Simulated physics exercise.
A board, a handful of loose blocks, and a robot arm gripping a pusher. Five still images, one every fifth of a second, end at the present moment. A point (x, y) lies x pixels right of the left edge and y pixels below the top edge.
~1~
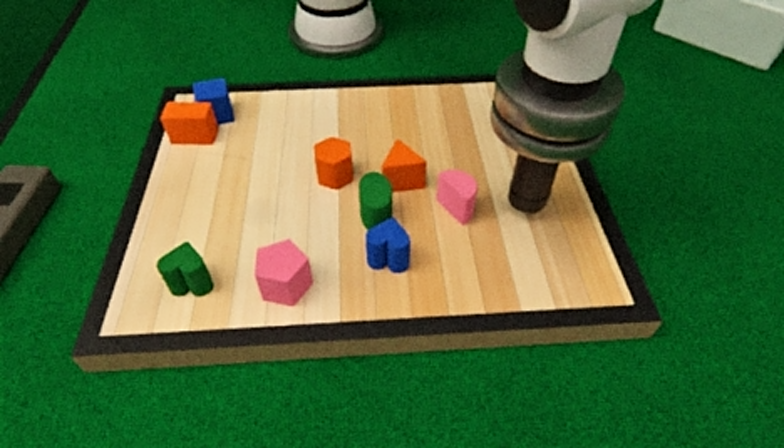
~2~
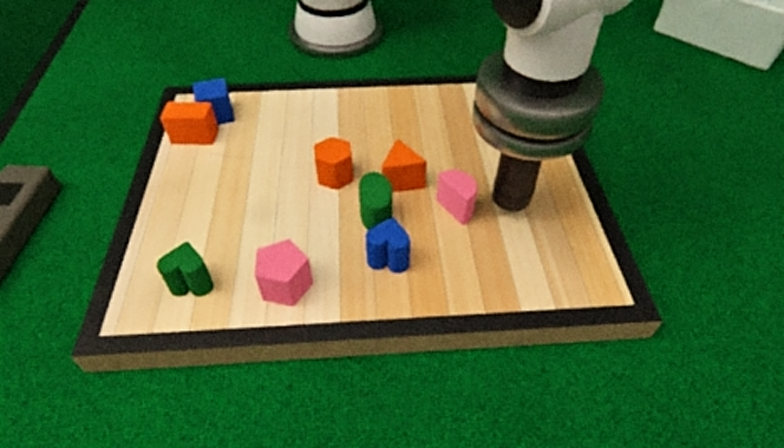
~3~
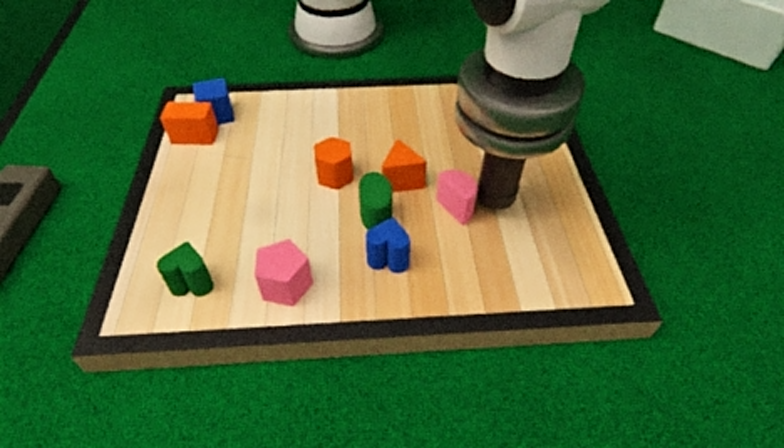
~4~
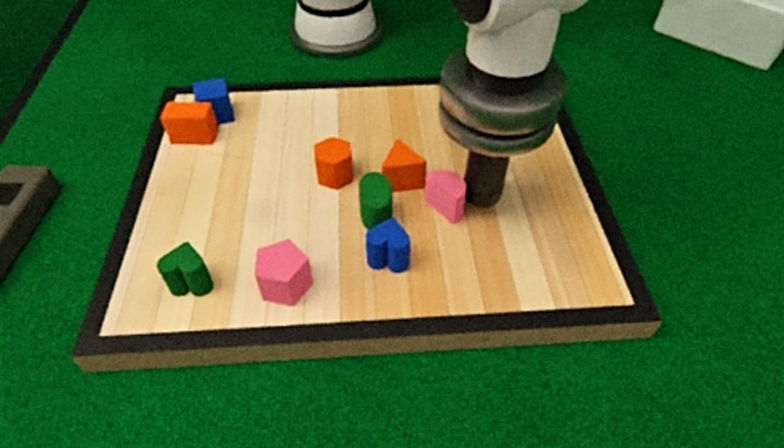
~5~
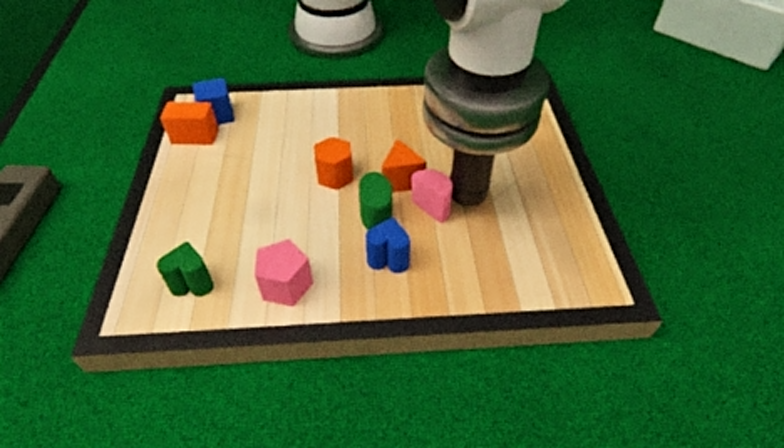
A robot arm moves its pusher left and nudges the pink half-round block slightly left.
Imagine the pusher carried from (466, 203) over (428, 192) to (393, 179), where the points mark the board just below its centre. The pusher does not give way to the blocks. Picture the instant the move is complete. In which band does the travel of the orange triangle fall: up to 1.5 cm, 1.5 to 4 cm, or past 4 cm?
Distance: Above 4 cm.
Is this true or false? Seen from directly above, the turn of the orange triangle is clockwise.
My answer: False.
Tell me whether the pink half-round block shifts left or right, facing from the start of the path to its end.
Off to the left side.
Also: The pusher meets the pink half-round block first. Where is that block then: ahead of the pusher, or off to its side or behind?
Left aside or behind.
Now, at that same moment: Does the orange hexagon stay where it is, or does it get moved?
It ends up on the same spot.
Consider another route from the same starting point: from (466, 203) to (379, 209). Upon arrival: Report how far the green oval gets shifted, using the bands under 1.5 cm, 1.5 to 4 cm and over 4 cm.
It slides well over 4 cm.
On the path given first. Halfway along, pusher (428, 182); green oval (372, 189); orange triangle (389, 152); pink half-round block (403, 180).
At the end, pusher (393, 169); orange hexagon unmoved; green oval (371, 189), turned 15° anticlockwise; orange triangle (364, 141), turned 35° anticlockwise; pink half-round block (400, 182).
